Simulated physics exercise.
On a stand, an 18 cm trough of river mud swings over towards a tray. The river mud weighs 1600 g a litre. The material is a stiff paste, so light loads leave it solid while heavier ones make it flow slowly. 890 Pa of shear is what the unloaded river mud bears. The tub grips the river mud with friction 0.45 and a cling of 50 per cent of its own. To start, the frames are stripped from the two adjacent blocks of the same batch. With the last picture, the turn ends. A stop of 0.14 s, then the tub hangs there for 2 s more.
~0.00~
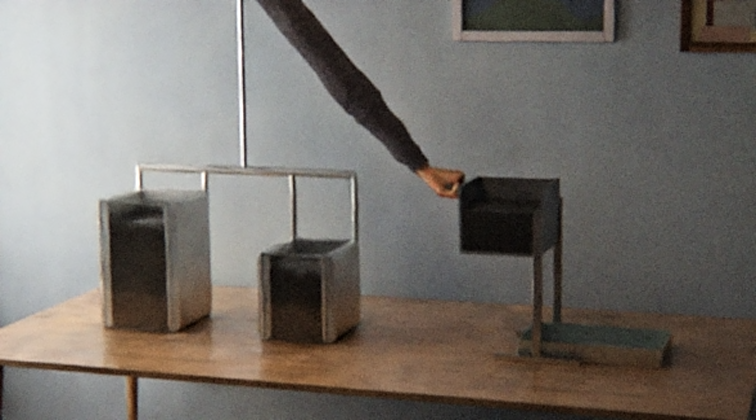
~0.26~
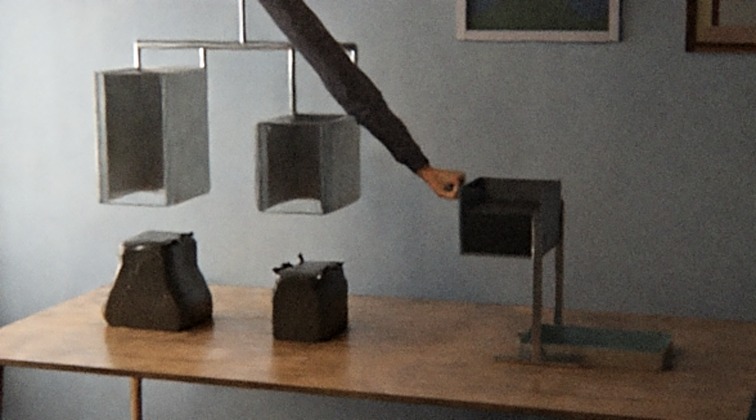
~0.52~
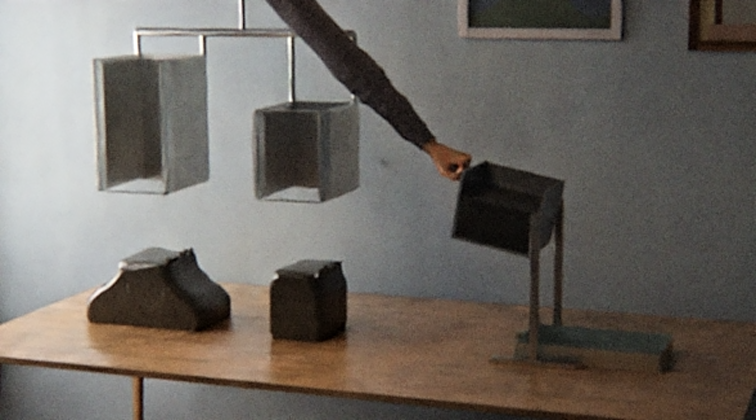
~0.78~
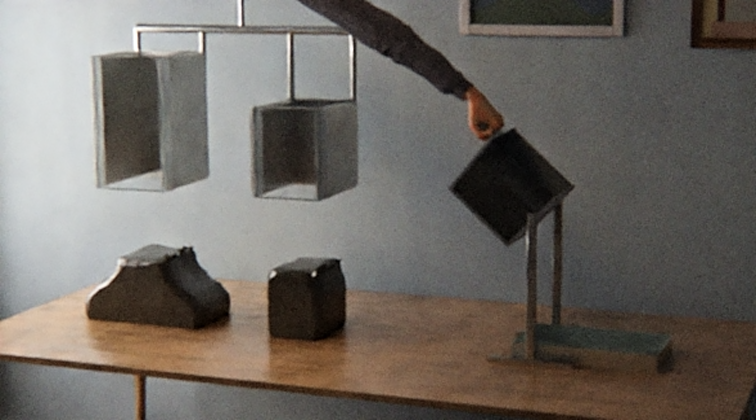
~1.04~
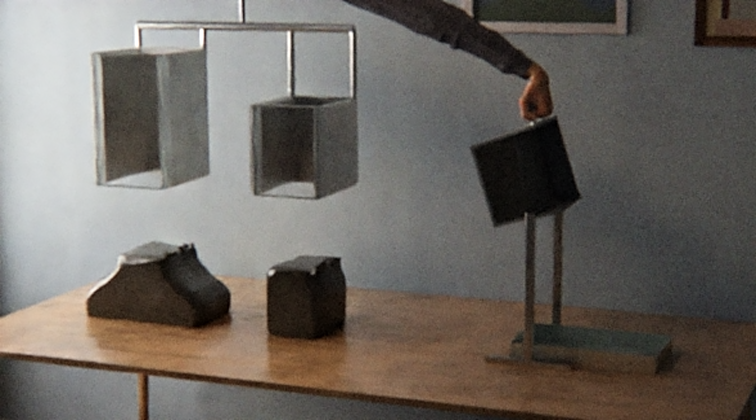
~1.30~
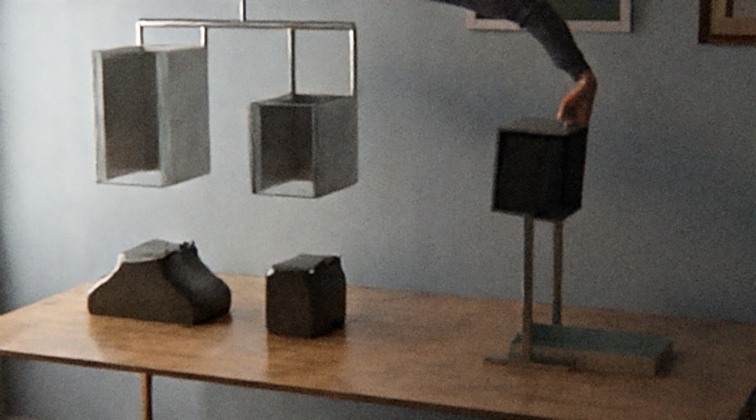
An arm held a dark trough on a stand while two grey casings rose off two dark mud blocks; the left one slumped wide, the right kept its shape, and the hand swung the trough rightward.
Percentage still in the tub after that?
Some 58 %.
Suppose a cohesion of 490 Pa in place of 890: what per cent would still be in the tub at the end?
That works out near 40 %.
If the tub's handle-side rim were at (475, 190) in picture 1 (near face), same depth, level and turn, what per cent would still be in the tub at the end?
100 %, roughly.
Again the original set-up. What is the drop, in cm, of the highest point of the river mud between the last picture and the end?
12 cm.
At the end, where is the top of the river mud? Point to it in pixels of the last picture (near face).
Around (517, 179).
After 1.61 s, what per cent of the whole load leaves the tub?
Roughly 25 %.
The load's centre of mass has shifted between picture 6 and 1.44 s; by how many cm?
The change is near 4 cm.
By 1.44 s, the tub is at 94 degrees and holds 100 %.
By 1.61 s, the tub is at 94 degrees and holds 84 %.
By 1.78 s, the tub is at 94 degrees and holds 64 %.
By 1.95 s, the tub is at 94 degrees and holds 58 %.
By 3.30 s, at the end, the tub is at 94 degrees and holds 58 %.
